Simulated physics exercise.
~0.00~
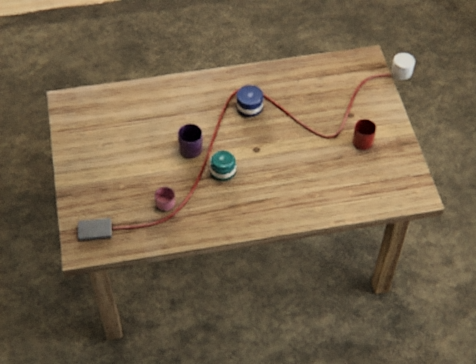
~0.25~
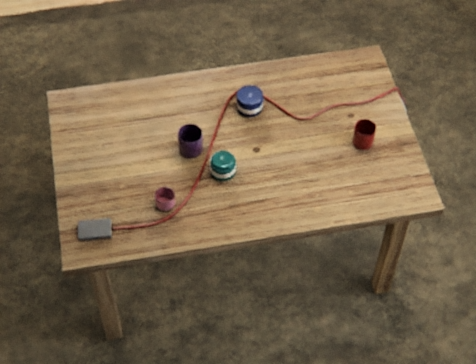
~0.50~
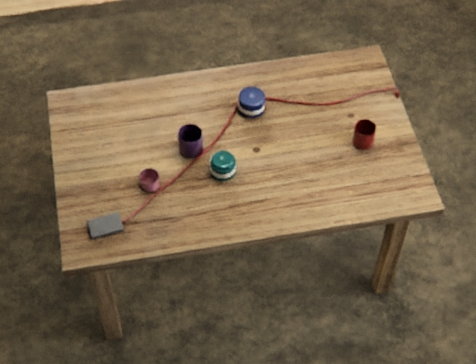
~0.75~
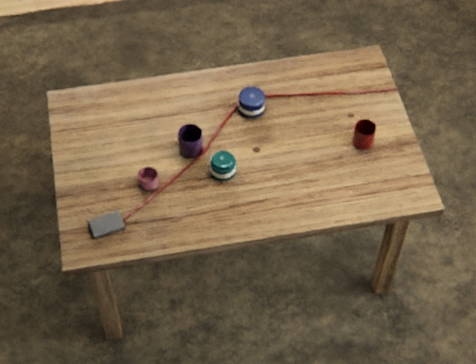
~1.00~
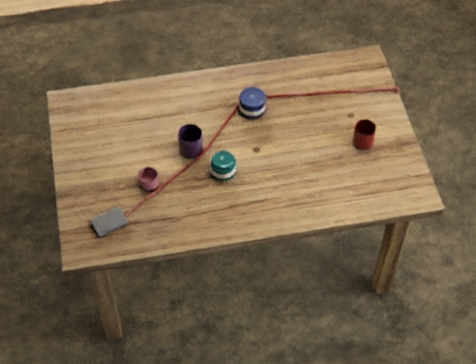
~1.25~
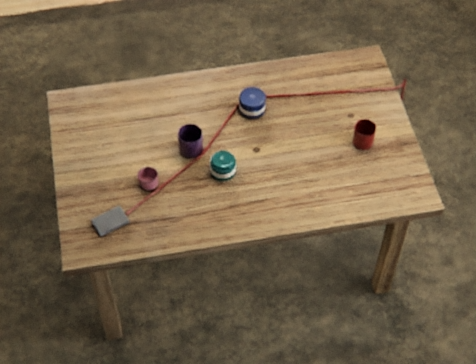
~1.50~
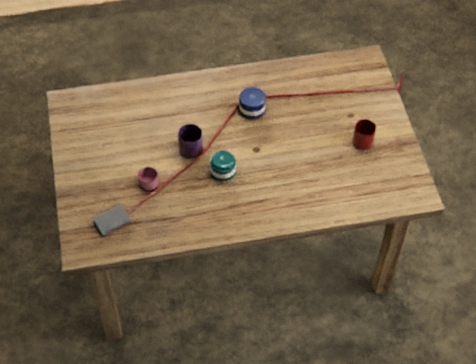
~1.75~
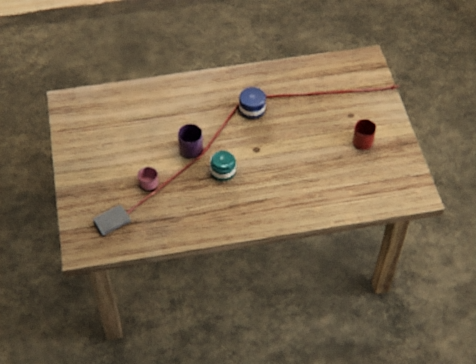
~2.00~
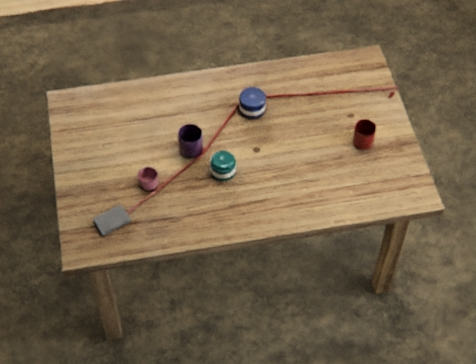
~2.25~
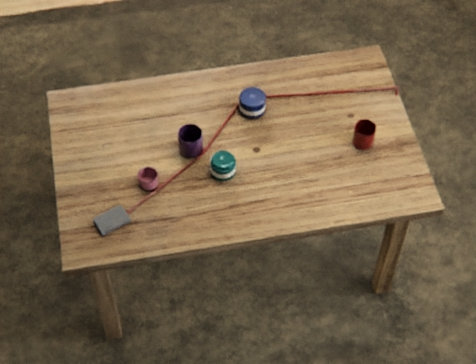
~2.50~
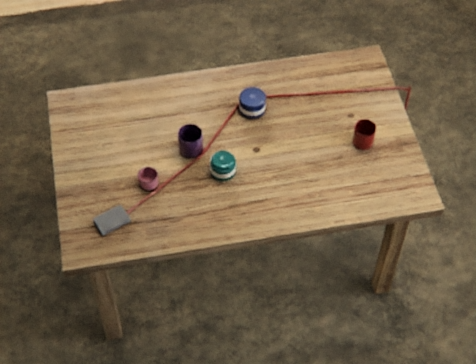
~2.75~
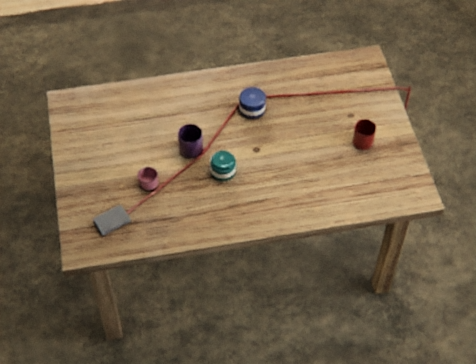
A white speaker drops off the table's right side, its cable tugging the pink mug and grey phone.
